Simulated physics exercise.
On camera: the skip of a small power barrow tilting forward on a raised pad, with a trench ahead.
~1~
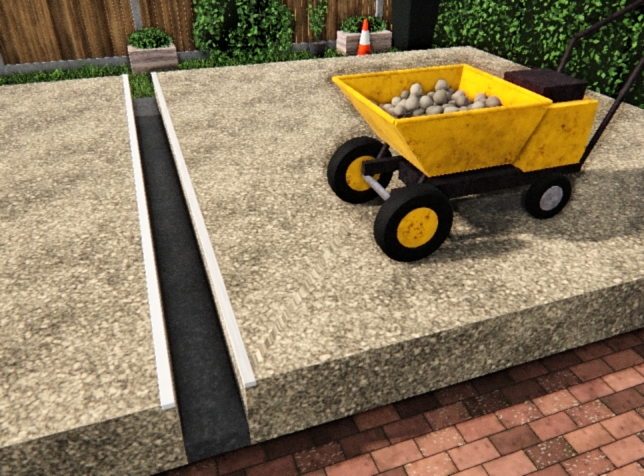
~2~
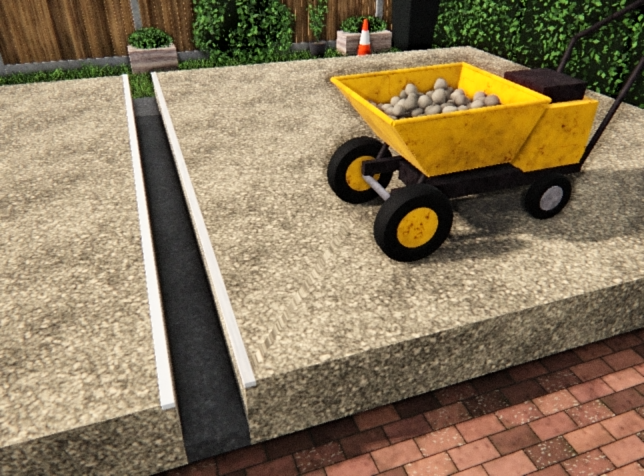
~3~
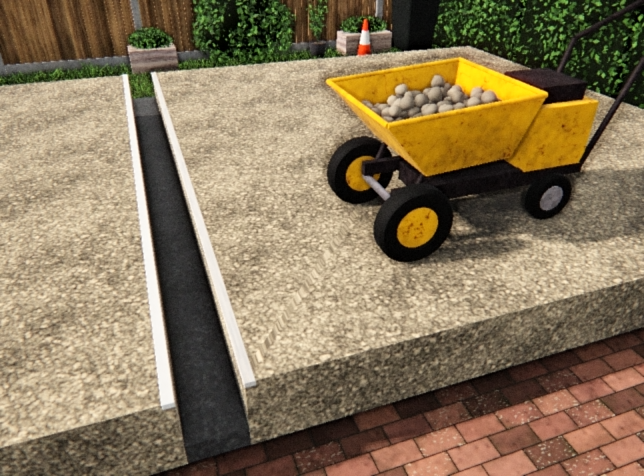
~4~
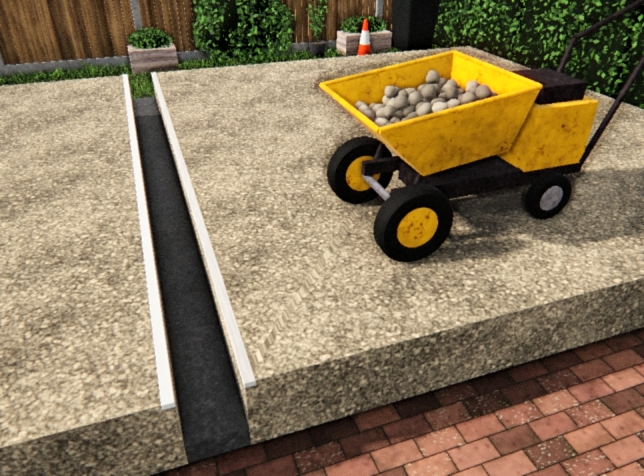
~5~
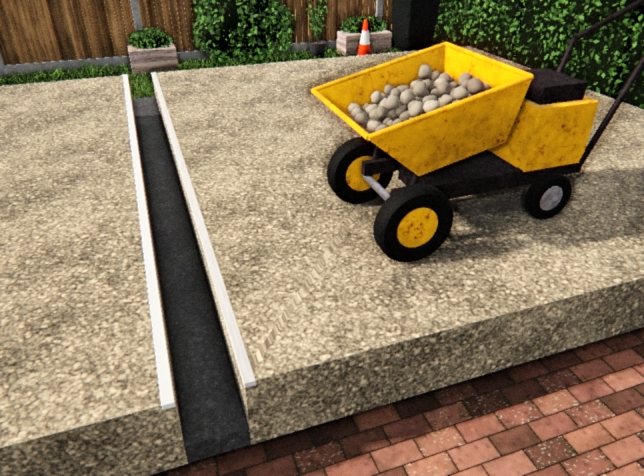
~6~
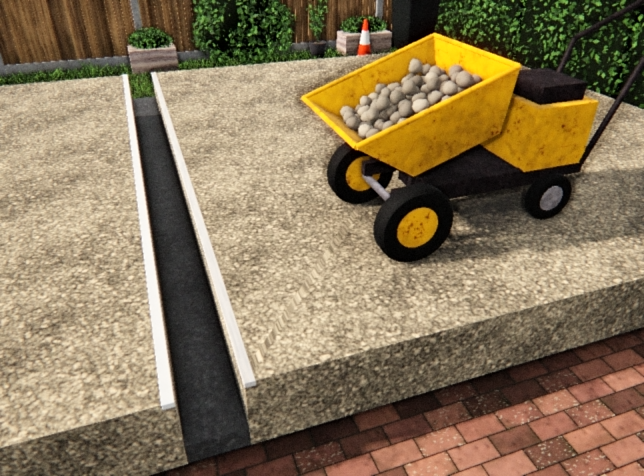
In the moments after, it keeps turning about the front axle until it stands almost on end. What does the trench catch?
In the trench: Under half.
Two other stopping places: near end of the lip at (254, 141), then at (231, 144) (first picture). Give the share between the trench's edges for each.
First some 10, then 0 per cent.
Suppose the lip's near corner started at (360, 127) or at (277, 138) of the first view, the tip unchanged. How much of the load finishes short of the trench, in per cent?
Roughly 30 per cent, and 0 per cent.
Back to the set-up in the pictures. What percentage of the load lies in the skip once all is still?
It comes to 15 per cent or so.
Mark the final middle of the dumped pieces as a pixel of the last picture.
Around (234, 254).
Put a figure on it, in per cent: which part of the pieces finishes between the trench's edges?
Close to 25 per cent.
Shortly afterwards, skip tipped steeply; the whole lot in the skip.
Next, skip tipped right over; near two thirds in the skip; near a quarter short of the trench; only a few falling.
Some moments later, skip tipped right over; near a quarter in the skip; near two thirds short of the trench; near a quarter in or heaped over the trench.
In the end, skip tipped right over; near a quarter in the skip; near two thirds short of the trench; near a quarter in or heaped over the trench; none at all beyond it.
